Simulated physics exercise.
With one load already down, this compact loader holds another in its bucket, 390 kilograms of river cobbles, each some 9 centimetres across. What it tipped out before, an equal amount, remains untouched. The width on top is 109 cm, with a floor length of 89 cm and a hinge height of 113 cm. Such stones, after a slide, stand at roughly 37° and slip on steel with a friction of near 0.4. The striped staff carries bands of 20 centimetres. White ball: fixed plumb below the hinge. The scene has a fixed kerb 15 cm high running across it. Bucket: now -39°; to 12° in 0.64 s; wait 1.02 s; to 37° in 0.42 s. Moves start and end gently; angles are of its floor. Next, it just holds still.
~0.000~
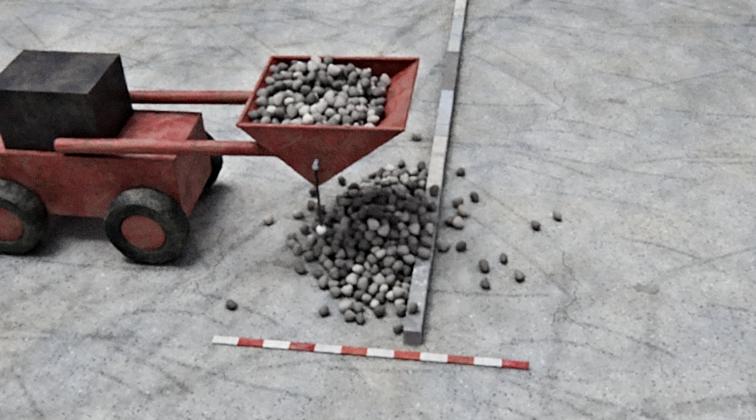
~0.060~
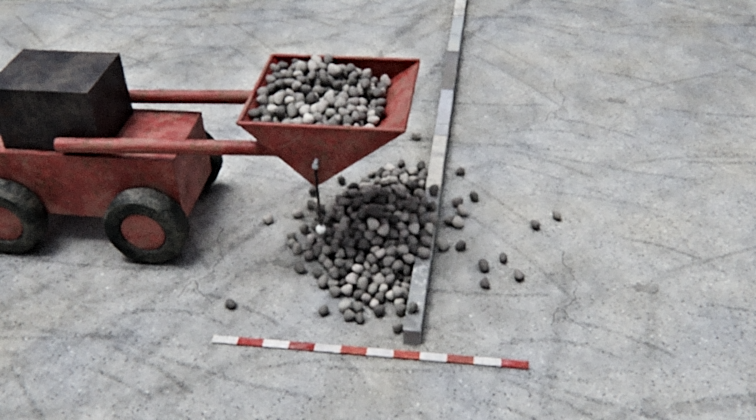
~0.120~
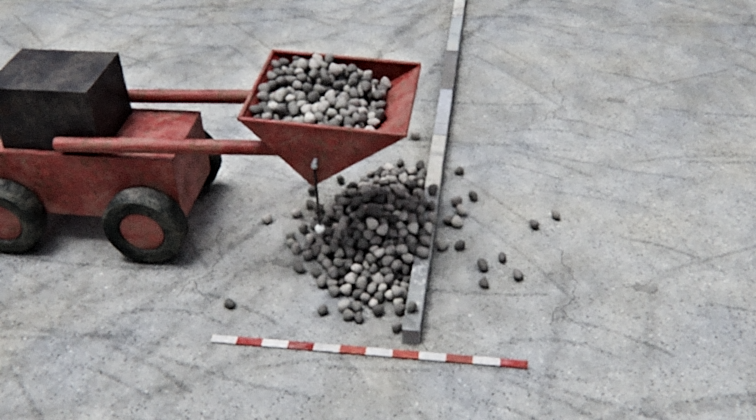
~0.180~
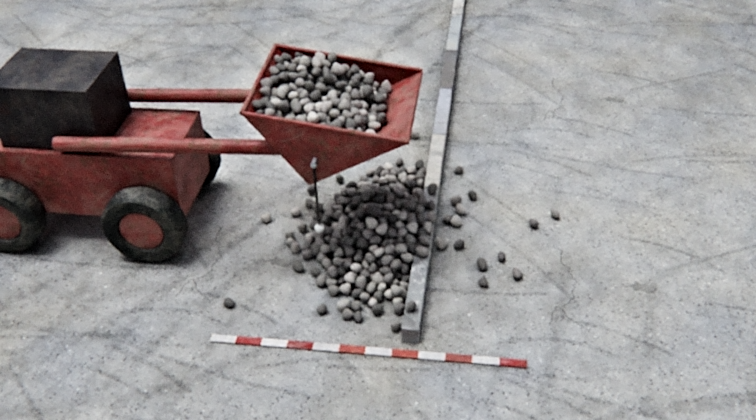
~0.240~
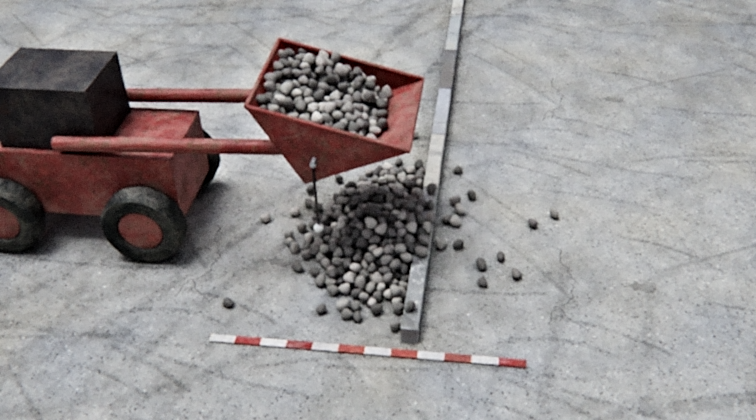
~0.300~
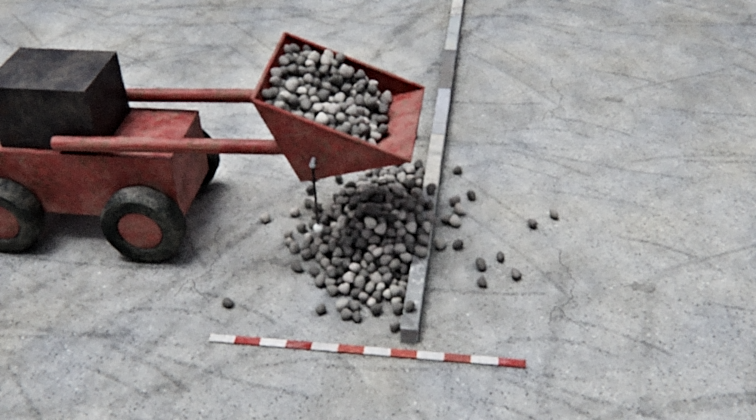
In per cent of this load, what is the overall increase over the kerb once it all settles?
73 out of 100, about.
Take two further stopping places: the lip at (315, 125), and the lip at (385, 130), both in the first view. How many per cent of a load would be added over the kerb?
Case one about 0 %, case two about 55 %.
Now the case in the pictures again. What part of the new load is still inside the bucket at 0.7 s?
Still inside: Some 100 %.
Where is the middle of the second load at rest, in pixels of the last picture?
The middle ends up near (452, 228).
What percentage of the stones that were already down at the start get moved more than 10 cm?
Roughly 0 percent.
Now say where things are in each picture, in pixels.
Lip at (404, 130), floor tilted -39°, highest stones at (309, 72). The earlier load is highest near (388, 215), 27 cm above ground level, 96 % on this side of the kerb, 4 % over the kerb, in the first picture.
The bucket is at -38°, its lip at (405, 131); the top of the load is at (308, 69); the stones move at 0.2 m/s on average, in the second picture.
Lip at (406, 136), floor tilted -34°, highest stones at (296, 70); the stones move at 0.3 m/s on average, in the third picture.
The bucket is at -29°, its lip at (409, 142); the top of the load is at (287, 68); the stones move at 0.4 m/s on average, in the fourth picture.
Lip at (410, 151), floor tilted -23°, highest stones at (288, 64); the stones move at 0.5 m/s on average, in the fifth picture.
The bucket is at -16°, its lip at (411, 161); the top of the load is at (293, 60); the stones move at 0.5 m/s on average, in the sixth picture.
After 0.5 s the floor is at 4°; in per cent of one load, 100 in the bucket, 96 on this side of the kerb, 4 over the kerb; the foremost stones are at (499, 243).
After 0.7 s the floor is at 12°; in per cent of one load, 100 in the bucket, 96 on this side of the kerb, 4 over the kerb; the foremost stones are at (499, 243).
After 2.5 s the floor is at 37°; in per cent of one load, 10 in the bucket, 129 on this side of the kerb, 61 over the kerb; the foremost stones are at (572, 233).
After 5.2 s the floor is at 37°; in per cent of one load, 0 in the bucket, 123 on this side of the kerb, 77 over the kerb; the foremost stones are at (575, 242). Net gain over the kerb, 73.
